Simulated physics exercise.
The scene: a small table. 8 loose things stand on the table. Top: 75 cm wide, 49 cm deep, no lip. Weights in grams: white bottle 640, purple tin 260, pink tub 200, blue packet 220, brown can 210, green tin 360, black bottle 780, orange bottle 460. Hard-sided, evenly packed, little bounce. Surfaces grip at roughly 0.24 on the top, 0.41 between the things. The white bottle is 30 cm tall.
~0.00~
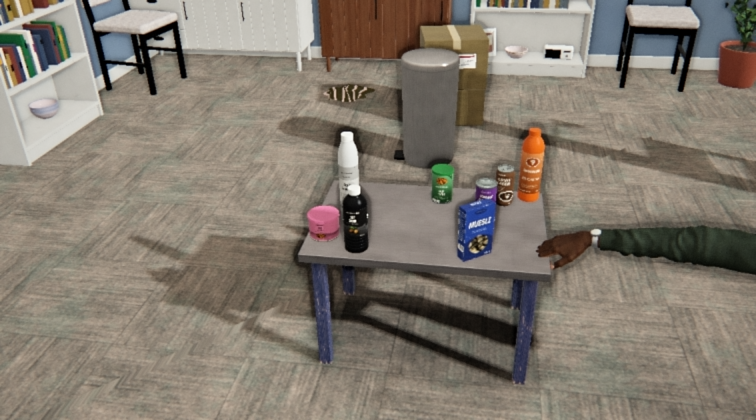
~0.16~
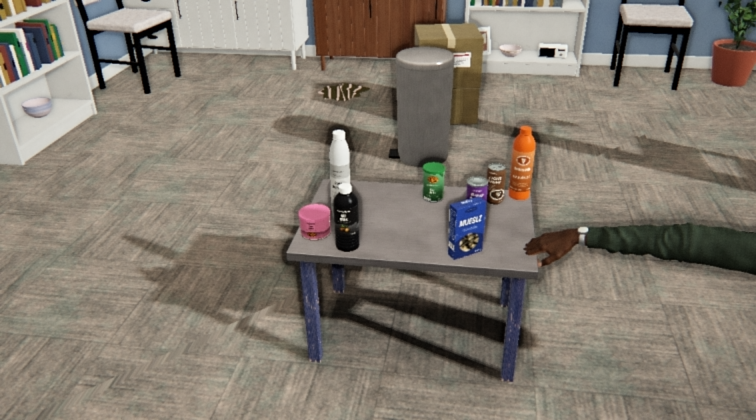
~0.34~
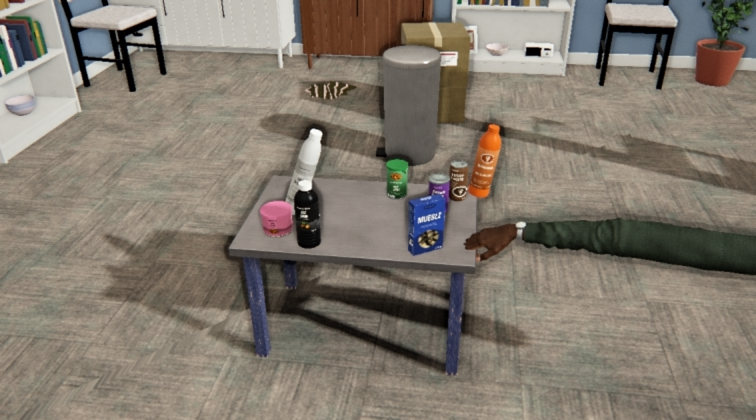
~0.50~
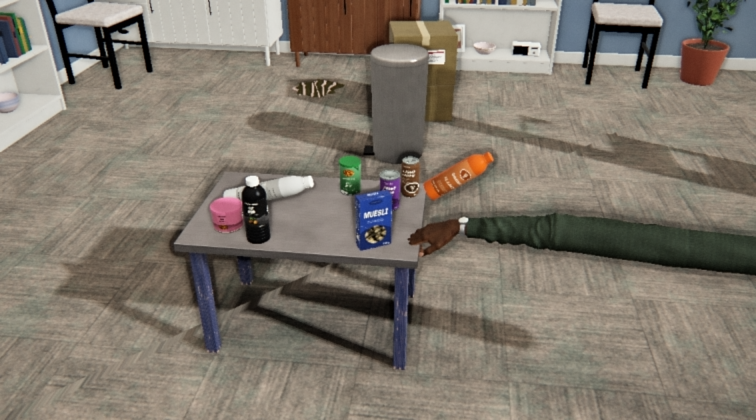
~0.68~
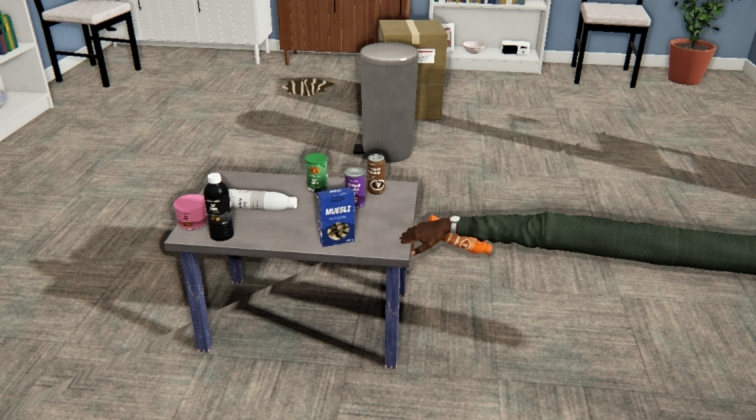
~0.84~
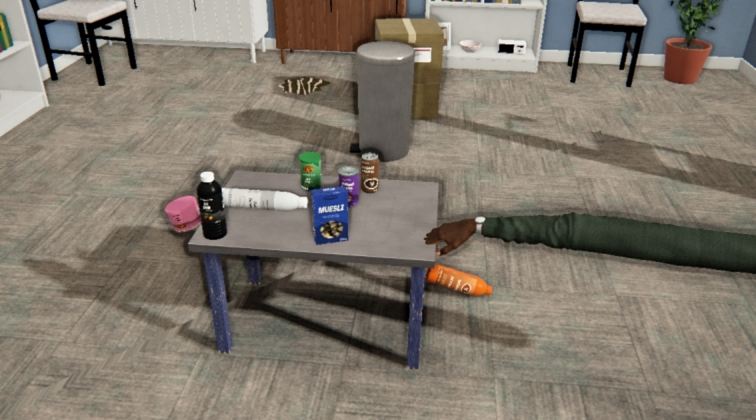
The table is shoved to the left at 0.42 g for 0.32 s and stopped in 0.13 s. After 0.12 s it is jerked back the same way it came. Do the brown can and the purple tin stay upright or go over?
The brown can keeps standing; the purple tin keeps standing.
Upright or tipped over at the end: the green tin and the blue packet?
The green tin keeps standing; the blue packet stays upright.
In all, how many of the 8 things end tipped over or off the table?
That comes to 4.
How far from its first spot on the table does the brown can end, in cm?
About 18 cm.
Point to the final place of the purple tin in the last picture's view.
Near (386, 189).
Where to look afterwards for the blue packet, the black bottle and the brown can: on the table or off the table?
The blue packet is still on the table; the black bottle ends off the table; the brown can ends on the table.
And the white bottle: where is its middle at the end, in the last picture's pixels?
Near (336, 205).
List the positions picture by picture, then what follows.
In the first picture, brown can (504, 186); purple tin (485, 199).
In the second picture, table 2 cm from its start; blue packet (467, 228); green tin (434, 183).
In the third picture, table 16 cm from its start; white bottle (304, 172) at 19° to upright; black bottle (307, 213) shifted 7 cm.
In the fourth picture, table 30 cm from its start; white bottle (269, 191) at 73° to upright; pink tub (227, 215) shifted 8 cm.
In the fifth picture, table 29 cm from its start; white bottle (251, 200) on its side; blue packet (337, 218).
In the sixth picture, table 20 cm from its start; brown can (370, 174) shifted 10 cm; purple tin (349, 187) shifted 10 cm.
Around 0.94 s, table 9 cm from its start; black bottle now off the table; brown can shifted 19 cm near (377, 174); purple tin shifted 19 cm near (356, 187).
Around 1.04 s, table 1 cm from its start; brown can shifted 23 cm near (391, 175); purple tin shifted 23 cm near (370, 188); white bottle on its side.
Around 1.24 s, brown can shifted 18 cm near (406, 176); purple tin shifted 18 cm near (386, 189); white bottle on its side.
Finally (1.7 s), off the table and tipped over, pink tub, black bottle and orange bottle; on their side or leaning hard on the table, white bottle; not toppled but over 5 cm from the start, purple tin, blue packet, brown can and green tin. In the last view, brown can near (406, 176), purple tin near (386, 189).
